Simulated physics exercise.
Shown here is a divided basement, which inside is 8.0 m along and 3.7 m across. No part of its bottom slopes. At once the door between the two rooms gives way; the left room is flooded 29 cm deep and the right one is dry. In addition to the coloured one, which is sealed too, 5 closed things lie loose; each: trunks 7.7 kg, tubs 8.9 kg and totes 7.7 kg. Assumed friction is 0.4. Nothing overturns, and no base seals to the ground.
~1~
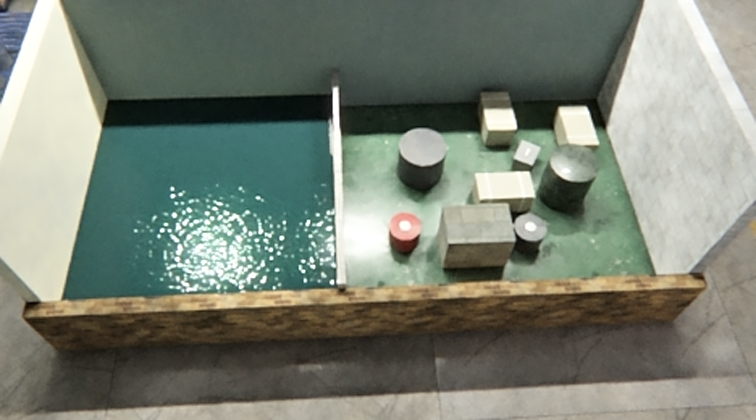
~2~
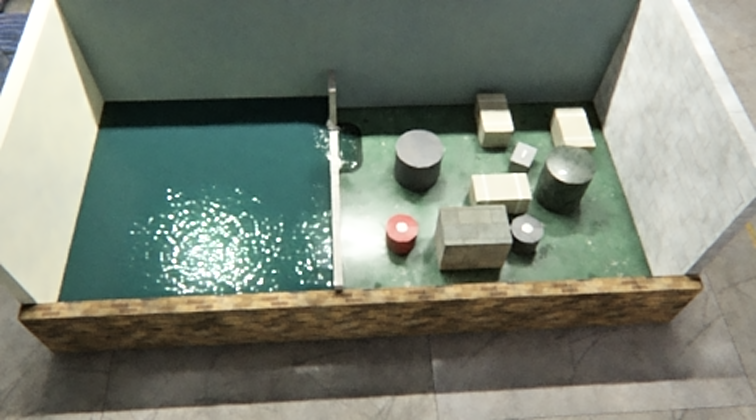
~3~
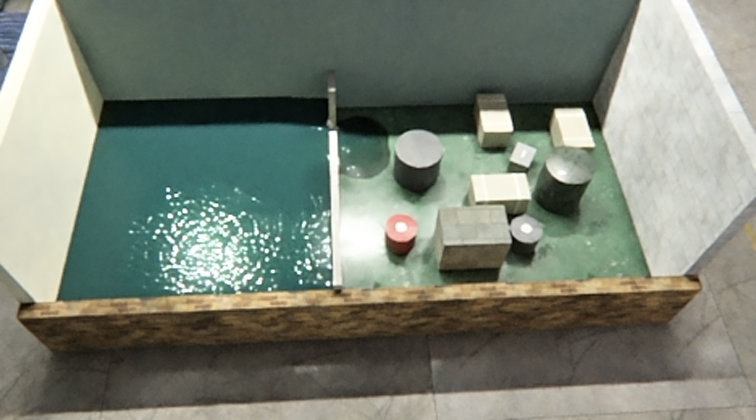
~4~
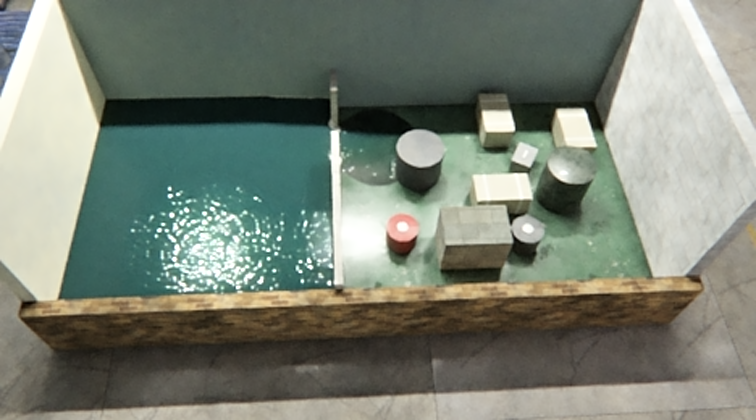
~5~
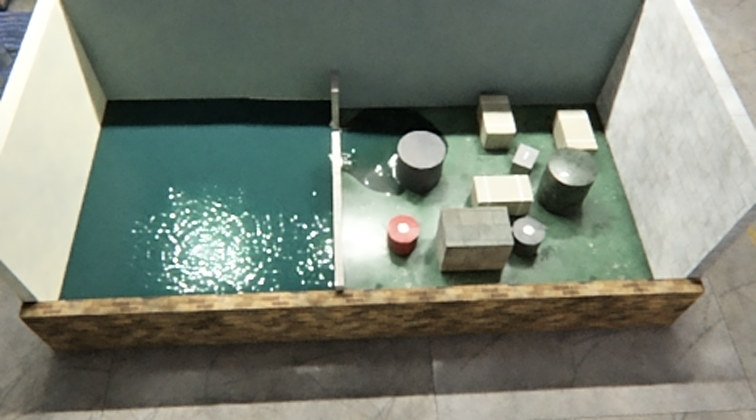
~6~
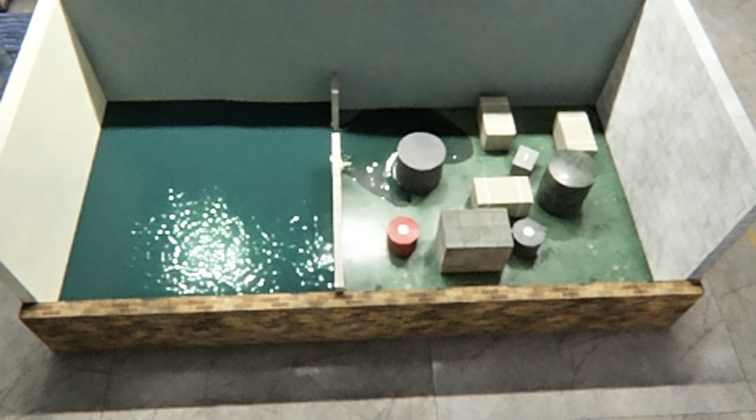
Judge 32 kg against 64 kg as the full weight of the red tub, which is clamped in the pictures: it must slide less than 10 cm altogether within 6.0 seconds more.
Outcome: Light passes.
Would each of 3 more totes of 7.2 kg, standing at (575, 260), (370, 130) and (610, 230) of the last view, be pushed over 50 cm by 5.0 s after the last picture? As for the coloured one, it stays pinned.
Within, beyond, beyond.
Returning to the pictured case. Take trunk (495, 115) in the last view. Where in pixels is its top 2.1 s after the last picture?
Look for it near (572, 117).
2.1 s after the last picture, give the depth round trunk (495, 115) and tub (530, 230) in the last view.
I'd put it at 6 cm and 0 cm respectively.
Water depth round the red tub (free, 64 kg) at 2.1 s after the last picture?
About 3 cm.
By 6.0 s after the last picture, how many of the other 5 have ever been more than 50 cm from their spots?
I make that 2.
Then, 0.4 s after the last picture the red tub would be 0 cm from its start with 32 kg and 0 cm from its start with 64 kg; 0 cm of water round it then.
Then, 2.1 s after the last picture the red tub would be 0 cm from its start with 32 kg and 0 cm from its start with 64 kg; 3 cm of water round it then.
Then, 3.9 s after the last picture the red tub would be 0 cm from its start with 32 kg and 0 cm from its start with 64 kg; 3 cm of water round it then.
Then, 6.0 s after the last picture the red tub would be 0 cm from its start with 32 kg and 0 cm from its start with 64 kg; 4 cm of water round it then.
